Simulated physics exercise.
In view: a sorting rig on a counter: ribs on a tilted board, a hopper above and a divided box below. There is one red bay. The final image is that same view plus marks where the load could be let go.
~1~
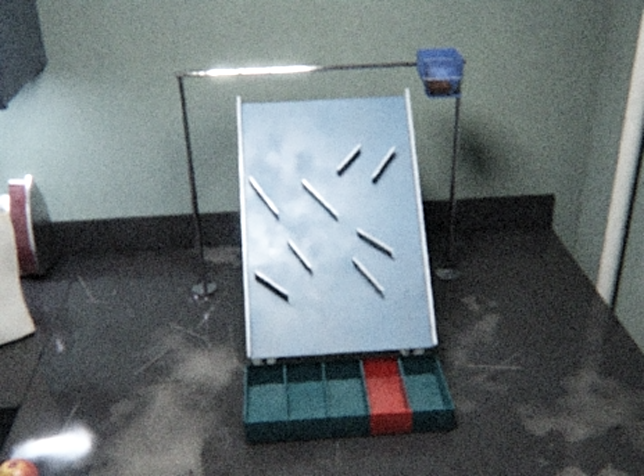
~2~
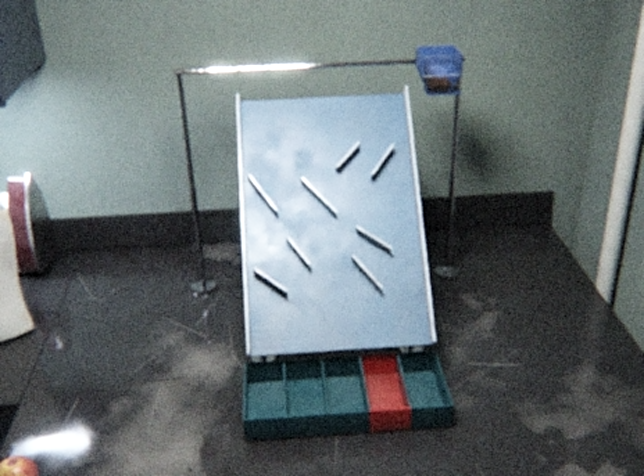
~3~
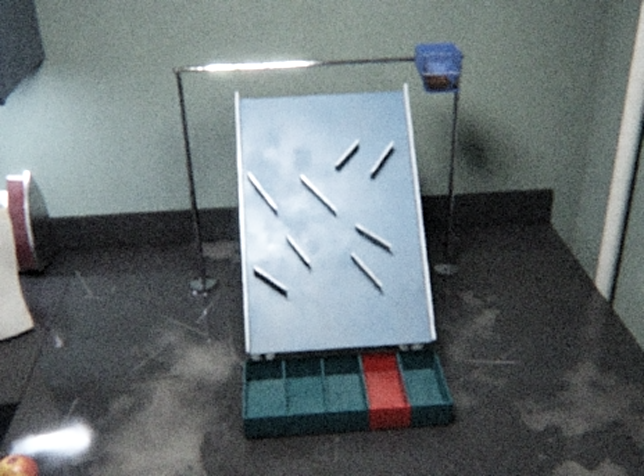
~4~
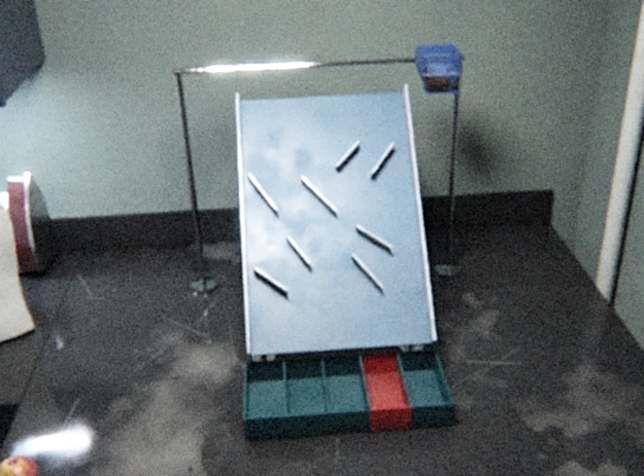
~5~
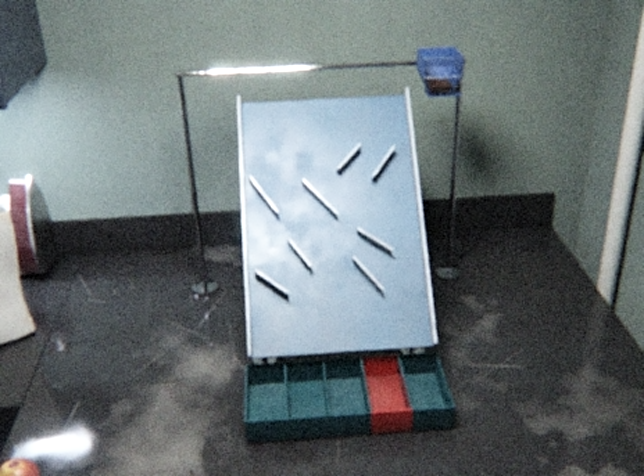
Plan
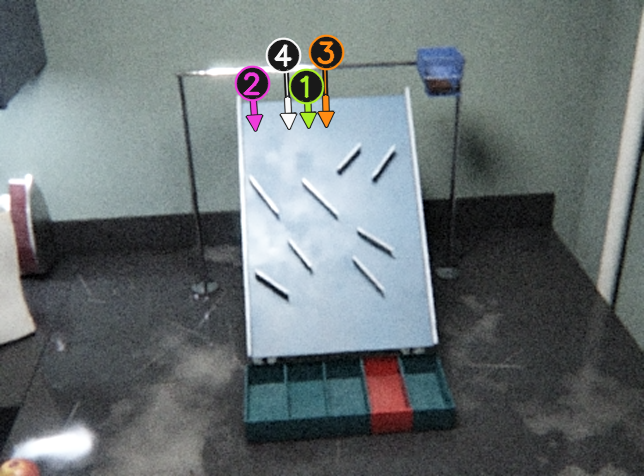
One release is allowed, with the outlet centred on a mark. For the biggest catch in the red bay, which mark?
2 beats the others.
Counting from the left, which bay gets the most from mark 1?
It is the fifth one.
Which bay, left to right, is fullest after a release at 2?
The fourth from the left.
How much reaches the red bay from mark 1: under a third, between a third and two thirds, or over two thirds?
Mark 1 gives under a third.
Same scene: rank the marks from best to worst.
Best to worst: 2, 4, 1, 3.
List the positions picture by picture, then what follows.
In the first frame, hopper at (438, 88), allspice berries, door shut.
In the second frame, ribs (337, 167) to (359, 142), (372, 174) to (394, 144), (249, 174) to (277, 211).
In the third frame, ribs (301, 175) to (336, 210), (287, 235) to (309, 262), (356, 224) to (391, 246).
In the fourth frame, ribs (254, 267) to (287, 290), (353, 254) to (382, 286).
In the fifth frame, red bay at (392, 420), number 4 of 5 from the left.
On the marked copy, mark 1 meets the board at (308, 122); mark 2 meets the board at (255, 125); mark 3 meets the board at (326, 121); mark 4 meets the board at (288, 123).
For mark 1, a small part in the red bay, most in other bays.
For mark 2, about half in the red bay, about a third in other bays, a stray few held on the board, a small part outside the box.
For mark 3, a stray few in the red bay, nearly all in other bays, a stray few outside the box.
For mark 4, about a third in the red bay, about two thirds in other bays, a stray few outside the box.
